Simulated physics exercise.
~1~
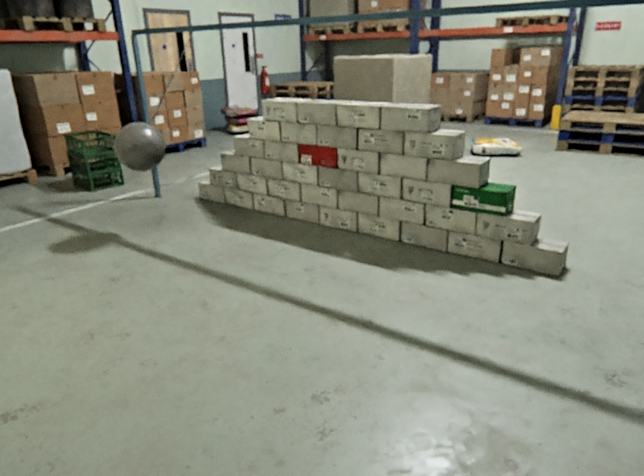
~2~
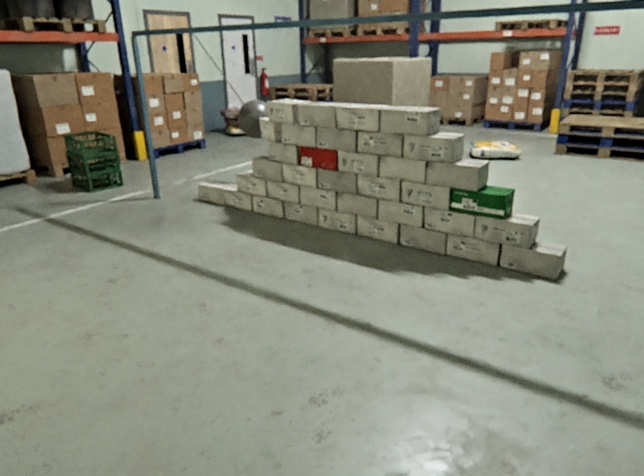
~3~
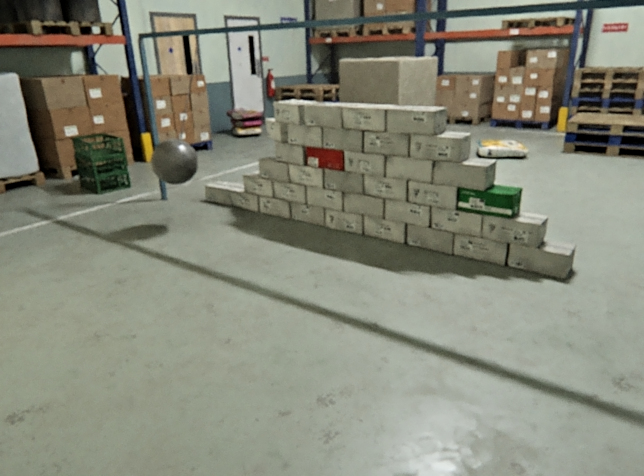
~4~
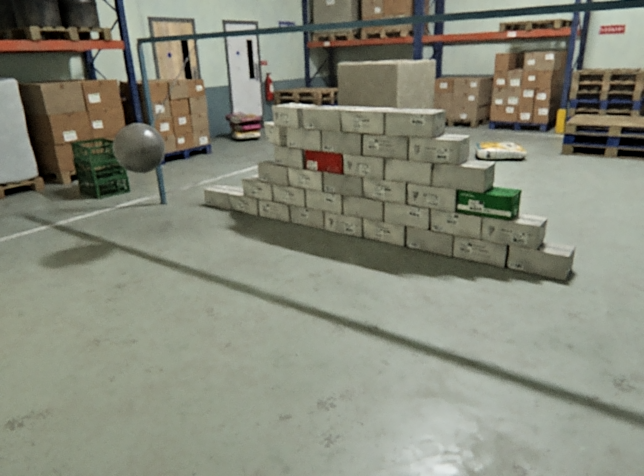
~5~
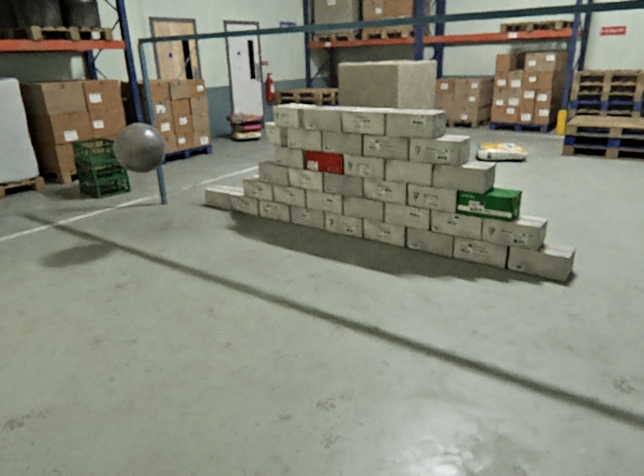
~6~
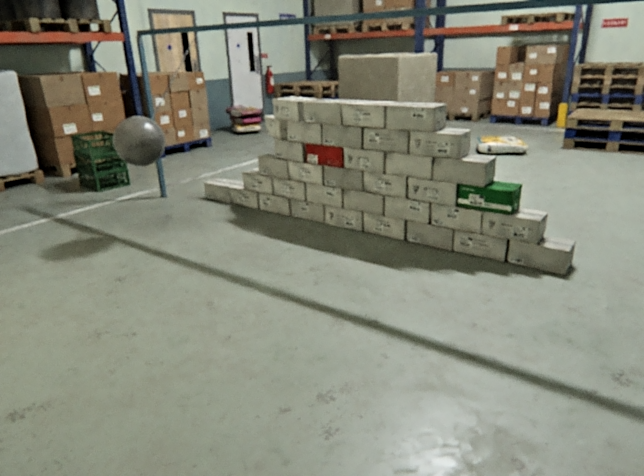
We see a grey ball hanging to the left of a stepped wall of pale blocks in a warehouse. It swings right towards the wall's left end, then back left, and ends hanging there with the wall still largely standing and its red and green blocks in place.
